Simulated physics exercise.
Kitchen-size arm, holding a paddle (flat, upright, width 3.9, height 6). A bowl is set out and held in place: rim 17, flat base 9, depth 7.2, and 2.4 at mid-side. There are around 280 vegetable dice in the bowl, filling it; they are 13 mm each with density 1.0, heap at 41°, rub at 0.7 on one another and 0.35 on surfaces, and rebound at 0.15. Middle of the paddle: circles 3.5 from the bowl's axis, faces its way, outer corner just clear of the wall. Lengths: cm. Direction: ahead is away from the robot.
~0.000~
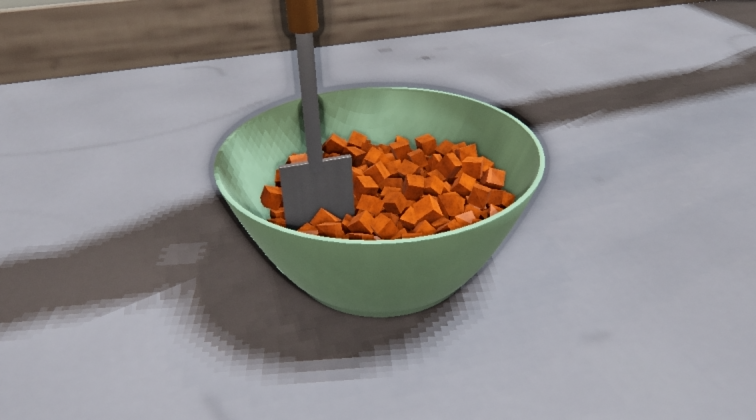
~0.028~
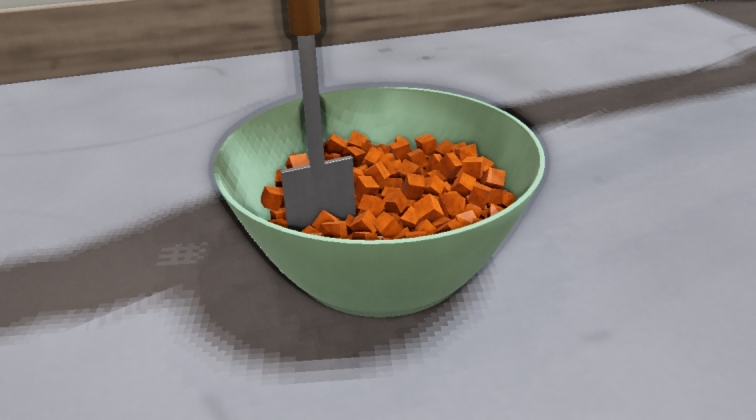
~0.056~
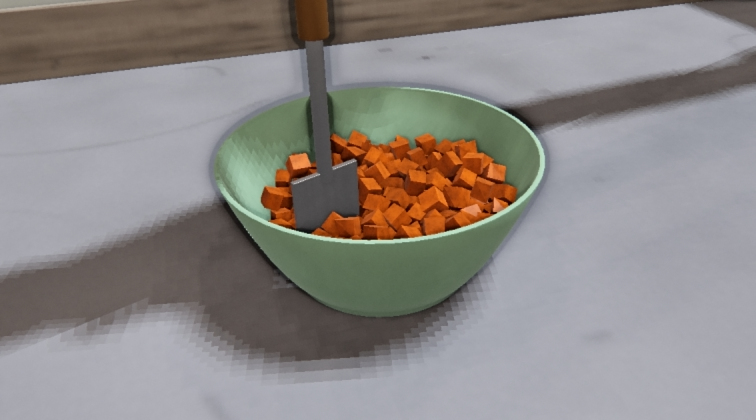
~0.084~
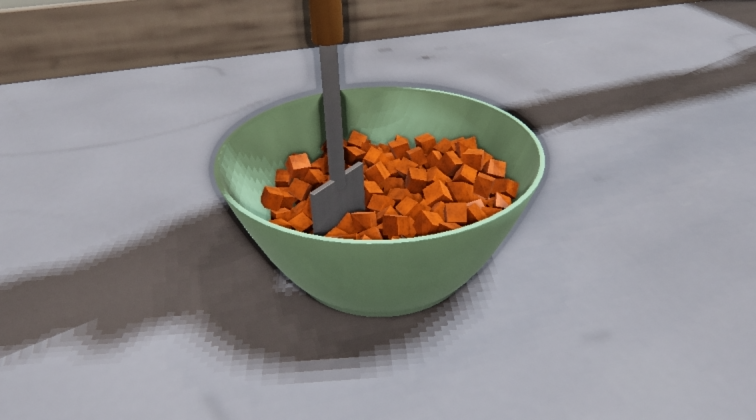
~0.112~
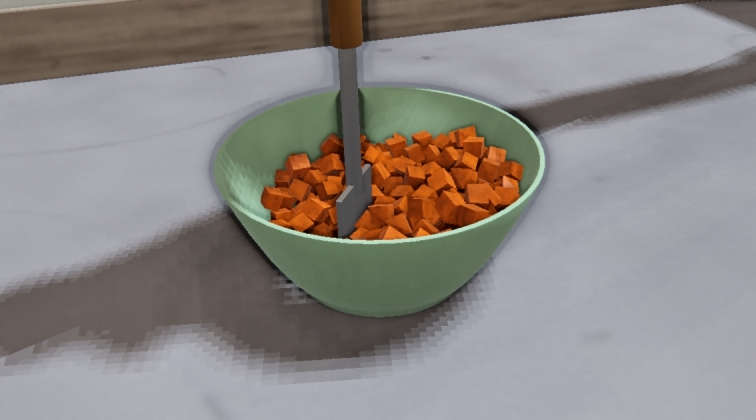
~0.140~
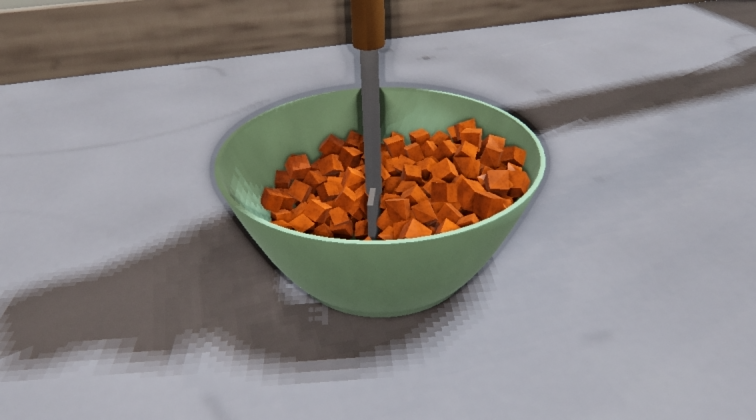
The clip opens on a green bowl of orange cubes on a pale marbled surface, a wooden-handled paddle standing flat-faced among them at the left. The paddle sweeps rightward toward the bowl's middle, turning until only its thin edge shows, while the cubes shift and bank up toward the right side.
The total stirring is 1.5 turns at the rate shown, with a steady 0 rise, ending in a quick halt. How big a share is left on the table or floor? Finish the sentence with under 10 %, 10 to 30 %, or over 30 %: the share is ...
The share is 10 to 30 %.
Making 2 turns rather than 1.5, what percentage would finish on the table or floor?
Roughly 30 per cent would end up there.
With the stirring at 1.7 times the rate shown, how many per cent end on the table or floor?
That gives some 45 percent.
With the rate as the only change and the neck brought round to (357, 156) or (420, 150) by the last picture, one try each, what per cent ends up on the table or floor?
Some 15 and 40 %.
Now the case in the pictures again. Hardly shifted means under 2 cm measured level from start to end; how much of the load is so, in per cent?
About 10 percent.
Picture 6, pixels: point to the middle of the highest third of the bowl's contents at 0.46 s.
Near (316, 134).
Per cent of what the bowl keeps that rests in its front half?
Close to 30 in a hundred.
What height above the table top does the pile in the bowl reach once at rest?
It reaches some 9.0 cm above the table.
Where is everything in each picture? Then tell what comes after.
In the first frame, paddle neck at (313, 135), 0° round; upper third of the load around (395, 188), from x 270 to 500, top at y 145; 278 in the bowl.
In the second frame, paddle neck at (315, 138), 6° round; upper third of the load around (395, 187), from x 270 to 500, top at y 145.
In the third frame, paddle neck at (323, 145), 21° round; upper third of the load around (401, 192), from x 270 to 505, top at y 145.
In the fourth frame, paddle neck at (336, 151), 37° round; upper third of the load around (412, 194), from x 270 to 505, top at y 145.
In the fifth frame, paddle neck at (353, 155), 53° round; upper third of the load around (431, 192), from x 270 to 510, top at y 135.
In the sixth frame, paddle neck at (373, 157), 69° round; upper third of the load around (445, 184), from x 270 to 515, top at y 130; 278 in the bowl.
After 0.46 s, 253° round, highest piece 9 above the table; 258 in the bowl, 14 on the table or floor, 6 in flight or on the tool.
After 0.78 s, 77° round, highest piece 9 above the table; 239 in the bowl, 34 on the table or floor, 5 in flight or on the tool.
After 1.14 s, 180° round, highest piece 8 above the table; 221 in the bowl, 57 on the table or floor.
After 1.84 s, 180° round, highest piece 8 above the table; 221 in the bowl, 57 on the table or floor.
At rest, 221 in the bowl, 57 on the table or floor. That is 21 % on the table or floor.
